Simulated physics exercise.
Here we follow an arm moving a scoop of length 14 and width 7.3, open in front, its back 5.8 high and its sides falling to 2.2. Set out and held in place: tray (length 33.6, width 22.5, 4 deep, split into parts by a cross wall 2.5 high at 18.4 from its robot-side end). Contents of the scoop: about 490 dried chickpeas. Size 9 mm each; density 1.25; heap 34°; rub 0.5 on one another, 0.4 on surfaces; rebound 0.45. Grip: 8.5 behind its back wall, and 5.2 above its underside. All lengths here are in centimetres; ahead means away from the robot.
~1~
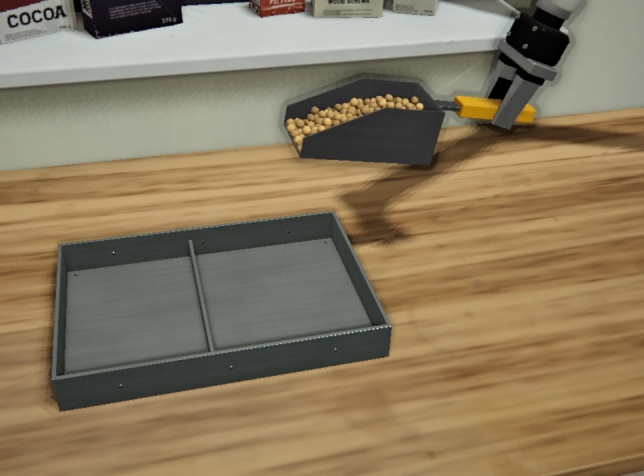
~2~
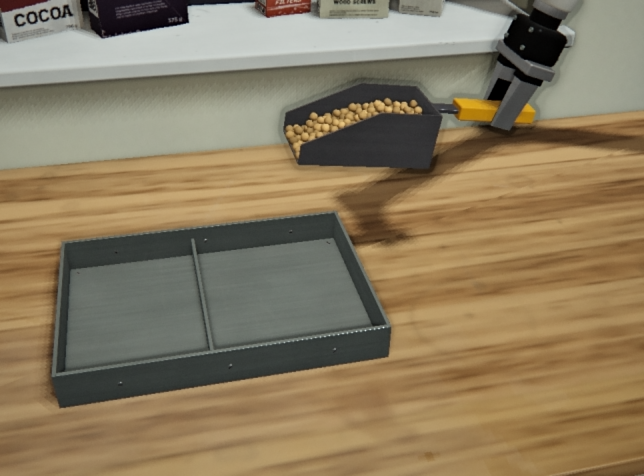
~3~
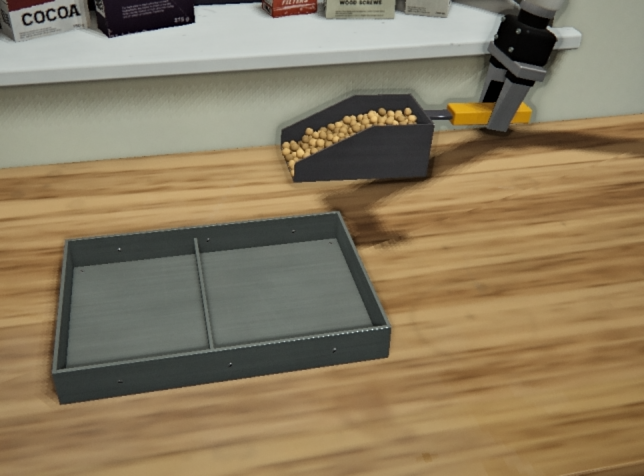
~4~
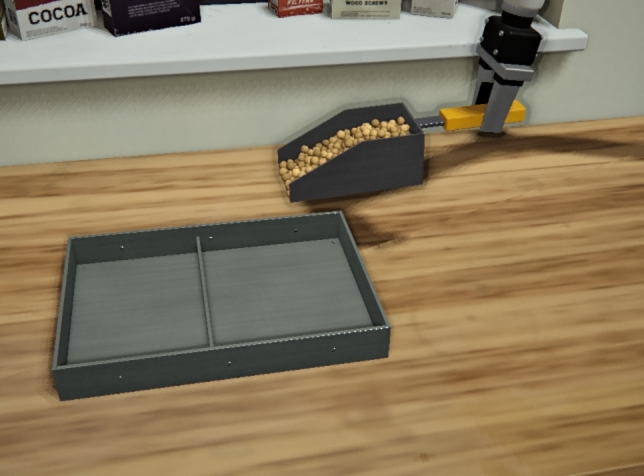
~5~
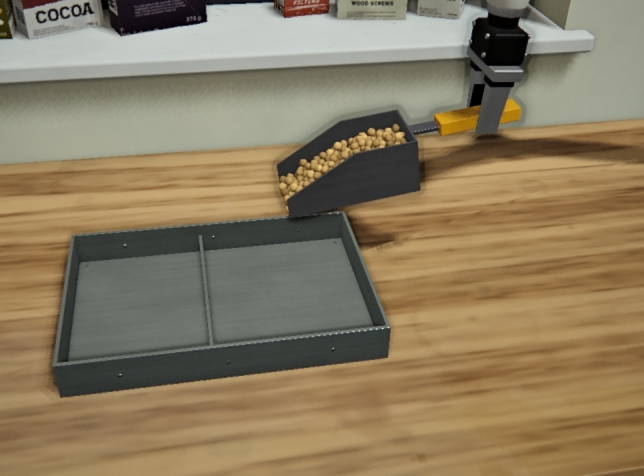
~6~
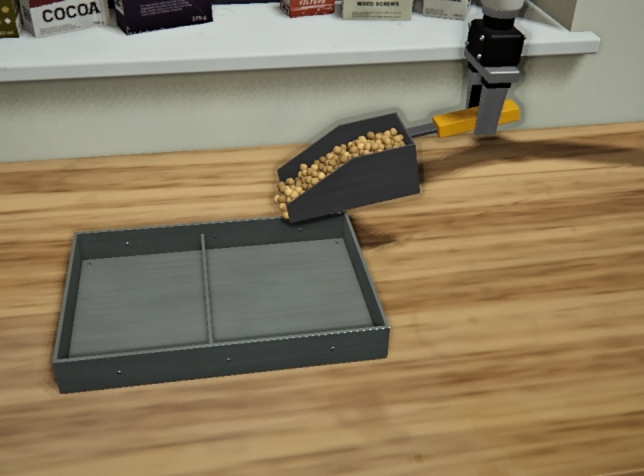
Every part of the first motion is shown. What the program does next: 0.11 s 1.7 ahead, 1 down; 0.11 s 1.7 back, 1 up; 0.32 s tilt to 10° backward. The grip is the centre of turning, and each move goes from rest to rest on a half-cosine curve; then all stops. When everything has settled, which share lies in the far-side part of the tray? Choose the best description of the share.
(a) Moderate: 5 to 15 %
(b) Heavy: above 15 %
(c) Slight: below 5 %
Answer: C.
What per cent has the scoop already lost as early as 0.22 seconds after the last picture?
10 %.
Then, 0.22 s on, tilted 10° forward, highest piece 20 above the table; 443 on the scoop, 13 in the robot-side part, 38 in flight or on a rim.
Then, 0.43 s on, tilted 5° backward, highest piece 23 above the table; 407 on the scoop, 77 in the robot-side part, 10 in flight or on a rim.
Then, 0.74 s on, tilted 10° backward, highest piece 24 above the table; 405 on the scoop, 86 in the robot-side part, 3 in the far-side part.
Then, 1.79 s on, tilted 10° backward, highest piece 24 above the table; 405 on the scoop, 86 in the robot-side part, 3 in the far-side part.
In the end, 405 on the scoop, 86 in the robot-side part, 3 in the far-side part. That is 1 % in the far-side part of the tray.
